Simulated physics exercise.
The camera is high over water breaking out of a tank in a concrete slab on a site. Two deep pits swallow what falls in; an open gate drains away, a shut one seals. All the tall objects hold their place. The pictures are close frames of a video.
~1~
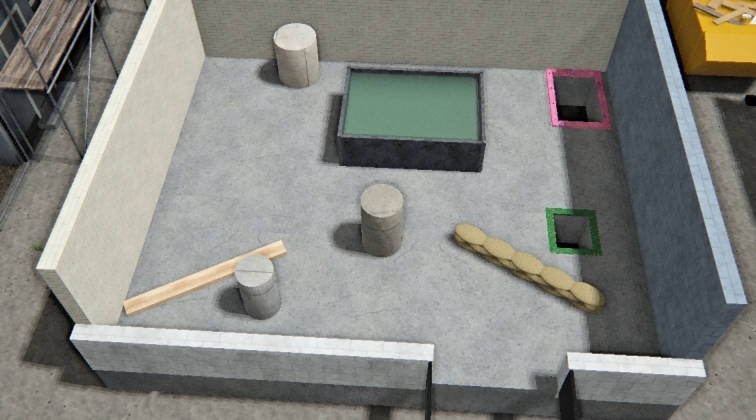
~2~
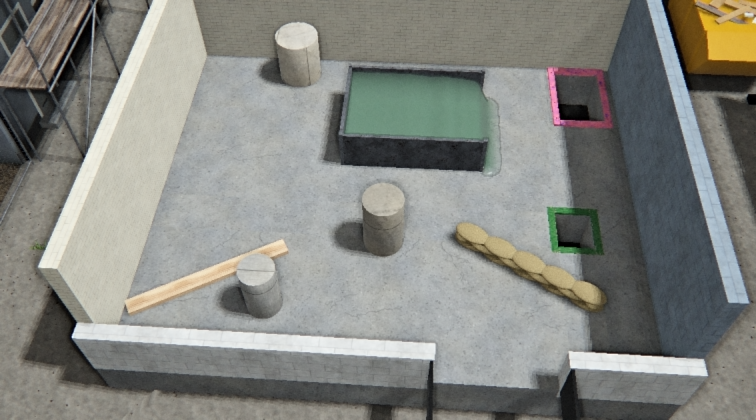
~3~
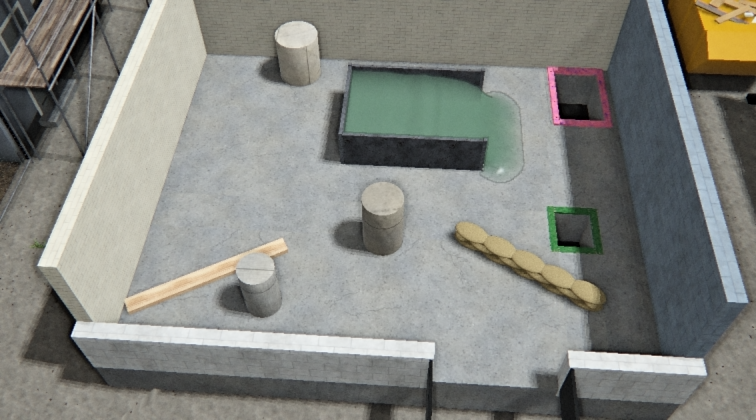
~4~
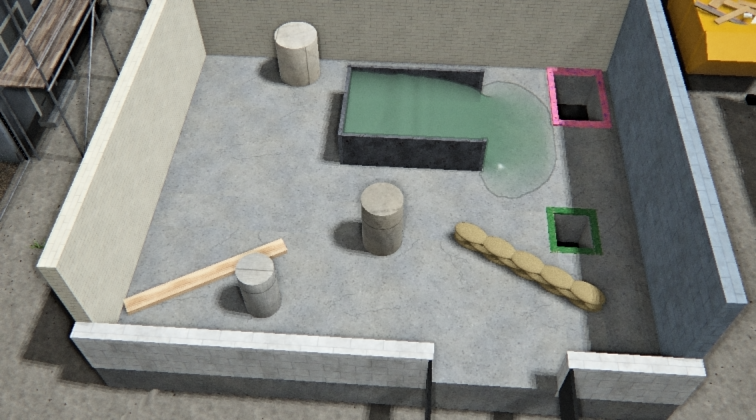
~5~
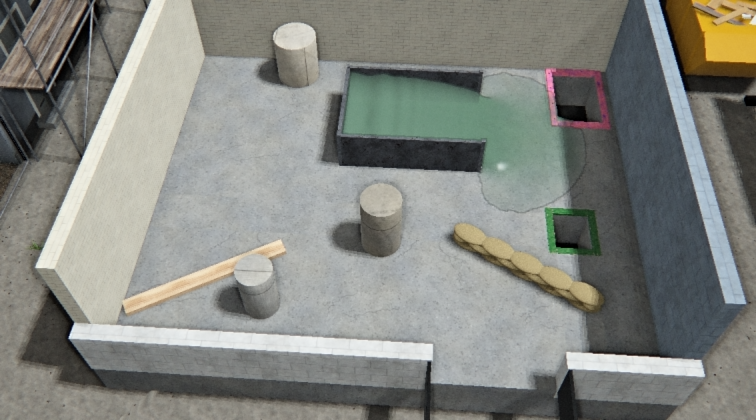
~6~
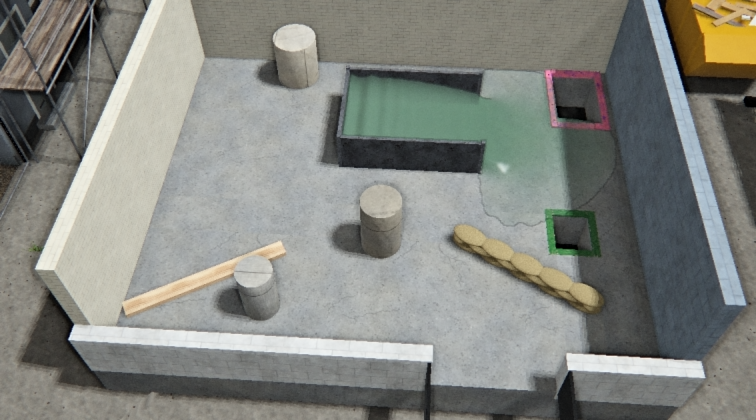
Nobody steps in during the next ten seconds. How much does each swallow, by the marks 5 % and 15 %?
The gate takes less than 5 %; the pink pit takes more than 15 %; the green pit takes more than 15 %.
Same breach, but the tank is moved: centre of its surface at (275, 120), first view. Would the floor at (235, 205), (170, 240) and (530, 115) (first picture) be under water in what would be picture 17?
In that order: Clear, not flooded, flooded.
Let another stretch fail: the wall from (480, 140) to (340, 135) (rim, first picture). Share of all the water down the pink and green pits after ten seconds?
Parts in a hundred: Pink 0, green 14.
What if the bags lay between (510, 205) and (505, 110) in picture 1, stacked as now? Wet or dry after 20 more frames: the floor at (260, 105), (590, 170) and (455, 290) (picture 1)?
One after the other: Free of water, awash, awash.
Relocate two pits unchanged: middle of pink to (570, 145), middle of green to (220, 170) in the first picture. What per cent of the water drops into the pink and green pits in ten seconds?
Parts in a hundred: Pink 55, green 0.
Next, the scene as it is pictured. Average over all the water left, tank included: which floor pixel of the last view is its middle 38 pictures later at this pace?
I would point to (503, 191).
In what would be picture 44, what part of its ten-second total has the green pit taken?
Close to 75 %.
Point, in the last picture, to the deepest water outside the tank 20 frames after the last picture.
Close to (653, 382).
A moment on, water covers 15 % of the floor; the gate 0 %, the pink pit 6 %, the green pit 1 %.
Next, water covers 20 % of the floor; the gate 0 %, the pink pit 16 %, the green pit 2 %.
Then, water covers 25 % of the floor; the gate 0 %, the pink pit 29 %, the green pit 7 %.
Later, water covers 50 % of the floor; the gate 1 %, the pink pit 37 %, the green pit 14 %.
In the end, water covers 65 % of the floor; the gate 2 %, the pink pit 39 %, the green pit 19 %.
